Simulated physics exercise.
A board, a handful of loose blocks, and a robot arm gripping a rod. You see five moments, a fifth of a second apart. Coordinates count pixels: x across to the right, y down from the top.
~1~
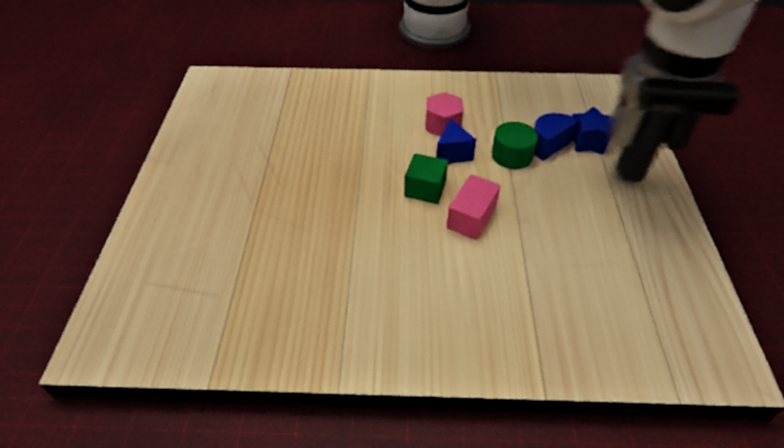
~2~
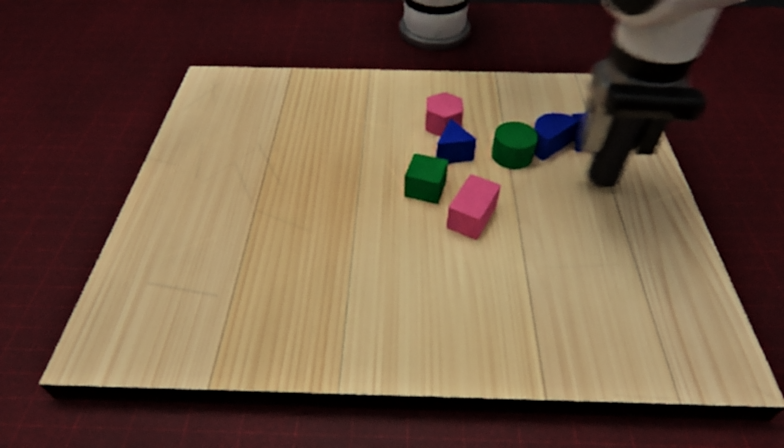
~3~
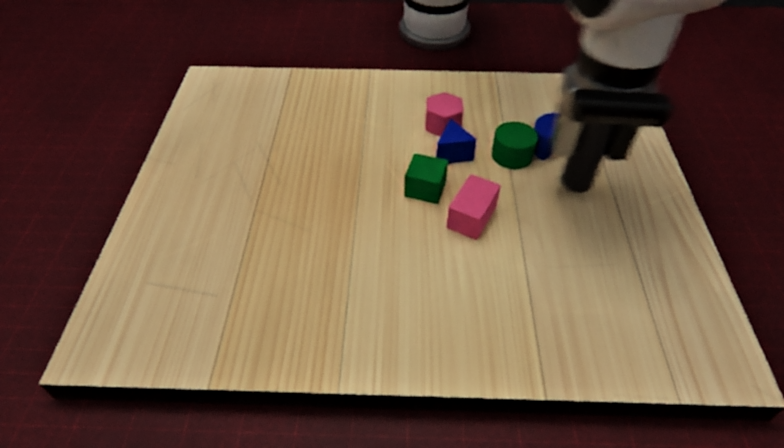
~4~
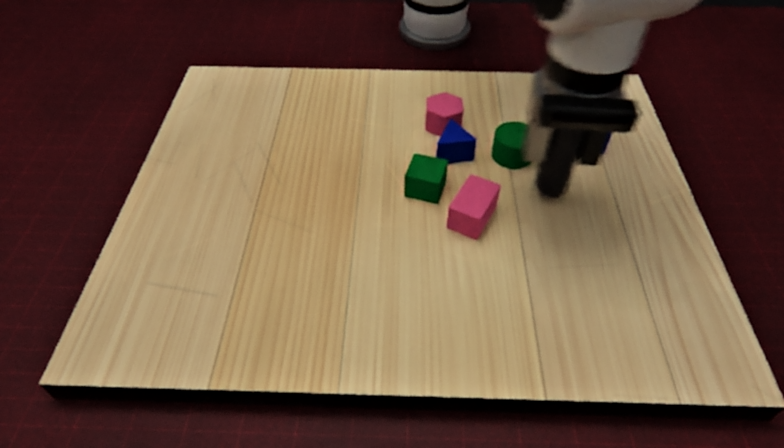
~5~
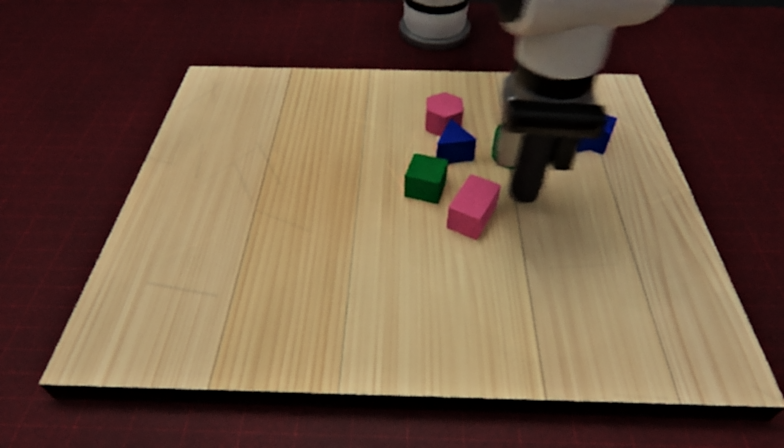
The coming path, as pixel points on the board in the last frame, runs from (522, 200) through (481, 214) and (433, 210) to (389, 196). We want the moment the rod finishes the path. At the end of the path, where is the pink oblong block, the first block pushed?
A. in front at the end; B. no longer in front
It's B.
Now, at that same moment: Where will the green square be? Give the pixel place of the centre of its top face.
Around pixel (407, 154).
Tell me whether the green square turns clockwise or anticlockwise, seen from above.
Viewed from above: Clockwise.
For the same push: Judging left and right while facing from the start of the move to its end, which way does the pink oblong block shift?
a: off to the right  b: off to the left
I choose b.
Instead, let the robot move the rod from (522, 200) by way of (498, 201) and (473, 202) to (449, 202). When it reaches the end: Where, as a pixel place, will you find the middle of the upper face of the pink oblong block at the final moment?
In the picture, it is at (437, 210).
The first path, step by step. One third of the way, rod at (481, 207); pink oblong block at (443, 209).
Two thirds of the way, rod at (433, 203); green square at (420, 162), turned 20° clockwise; pink oblong block at (417, 215), turned 60° anticlockwise.
At the end, rod at (389, 189); green square at (407, 154), turned 80° clockwise; pink oblong block at (413, 216), turned 75° anticlockwise; green circle in place.
